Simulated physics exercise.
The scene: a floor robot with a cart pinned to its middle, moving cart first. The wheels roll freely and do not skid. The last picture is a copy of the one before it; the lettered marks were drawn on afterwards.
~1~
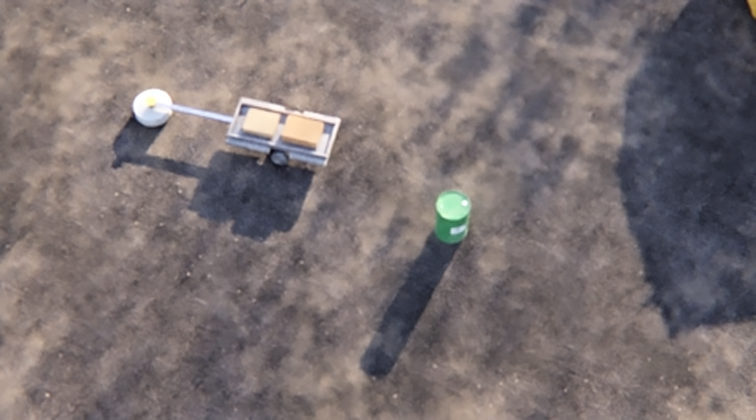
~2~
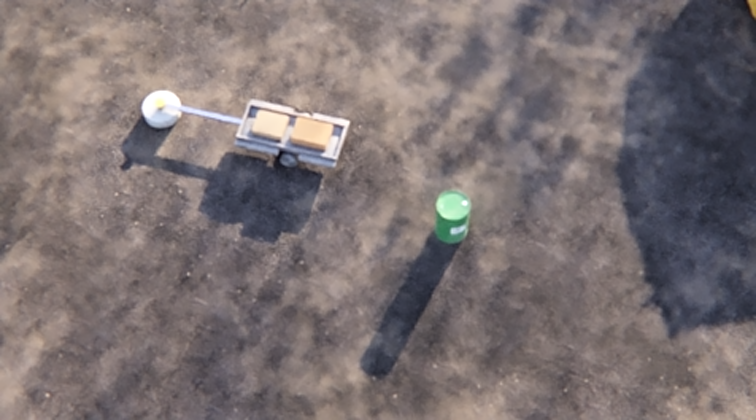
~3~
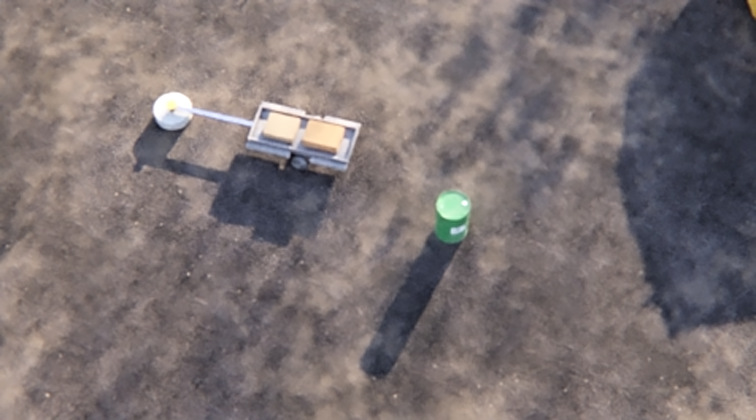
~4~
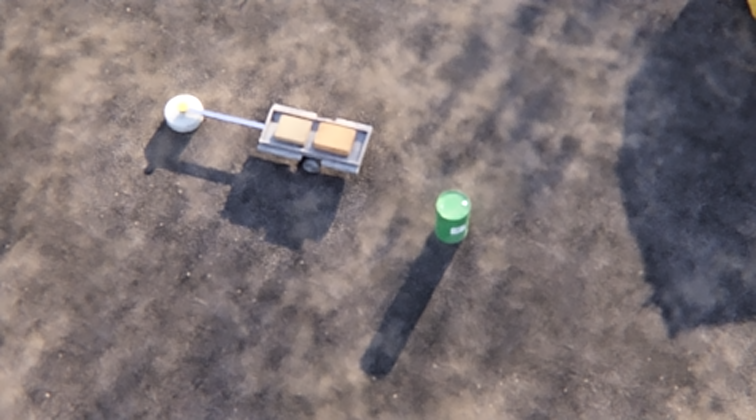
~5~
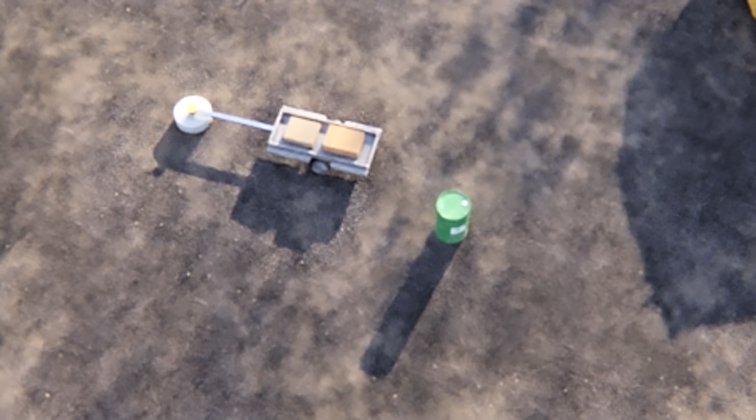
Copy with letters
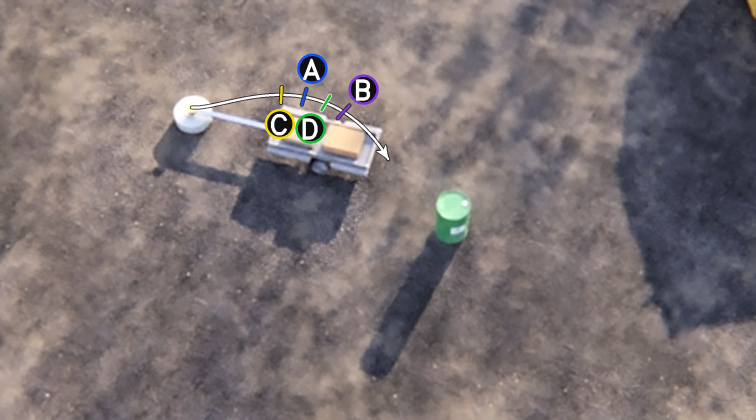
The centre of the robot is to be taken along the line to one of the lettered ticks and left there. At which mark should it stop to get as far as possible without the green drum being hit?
All is well up to C.
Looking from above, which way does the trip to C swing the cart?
For that mark, clockwise.
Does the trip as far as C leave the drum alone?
For that mark, yes.
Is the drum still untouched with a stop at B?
For that mark, no.
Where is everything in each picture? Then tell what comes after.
The first picture shows robot (153, 106); grey cart (283, 130); green drum (451, 229).
The second picture shows robot (162, 108); grey cart (292, 132); green drum (451, 229).
The third picture shows robot (173, 110); grey cart (304, 135); green drum (451, 229).
The fourth picture shows robot (184, 112); grey cart (315, 138); green drum (451, 229).
The fifth picture shows robot (193, 113); grey cart (324, 140); green drum (451, 229).
On the copy, A at (304, 97); B at (343, 112); C at (281, 95); D at (326, 103); the route from (192, 108) via (309, 98) to (388, 159).
On C. First, robot (225, 109), cart (351, 147).
Then, robot (254, 103), cart (373, 155).
Finally, robot (282, 101), cart (391, 165); nothing has been touched.
By contrast, A is too far, the drum has been hit; B is too far, the drum has been hit; D is too far, the drum has been hit.
